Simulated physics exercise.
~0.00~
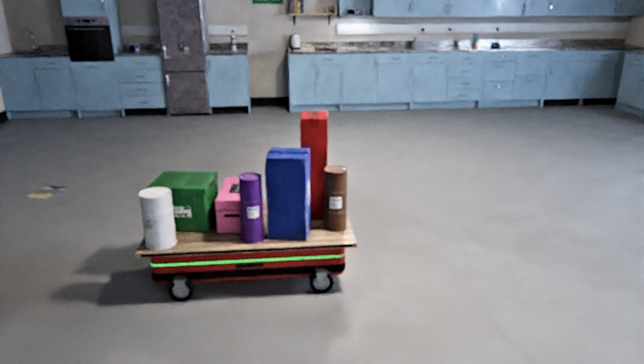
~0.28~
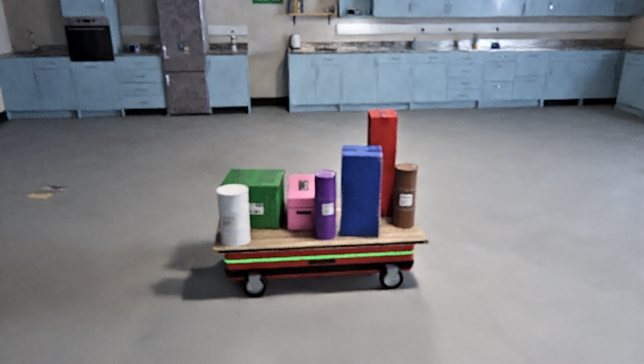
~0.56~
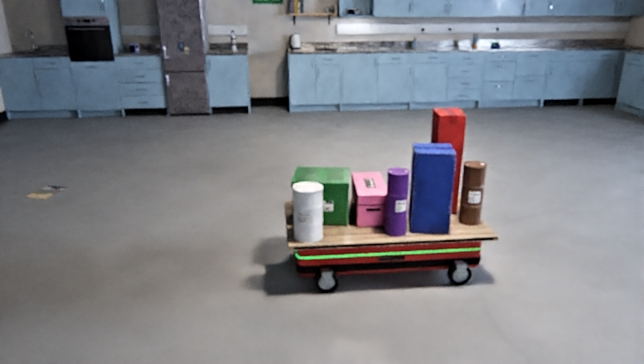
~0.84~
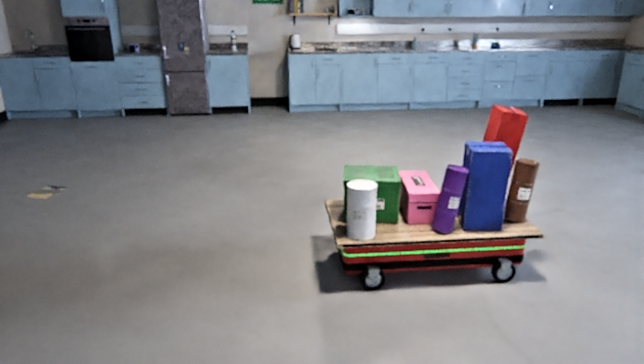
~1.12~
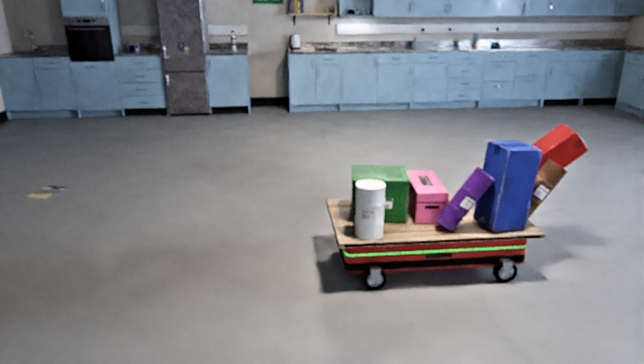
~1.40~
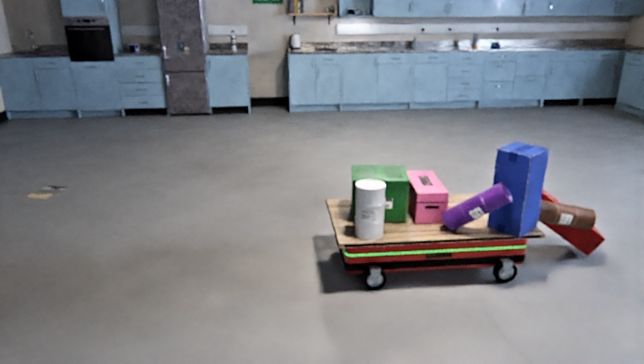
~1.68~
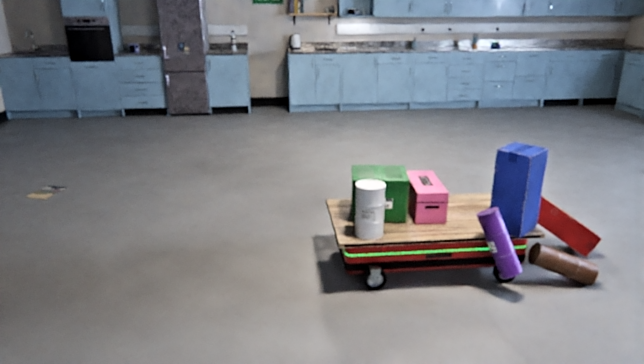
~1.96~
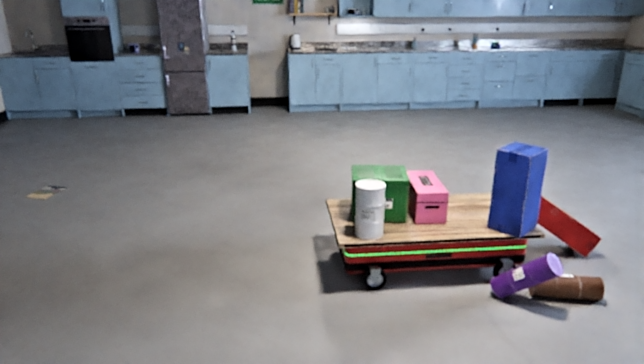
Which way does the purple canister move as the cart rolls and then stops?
The purple canister moves to the right, riding along with the cart and then tipping and falling off it.
A loaded cart rolls right and stops, and the red, brown and purple containers topple off.
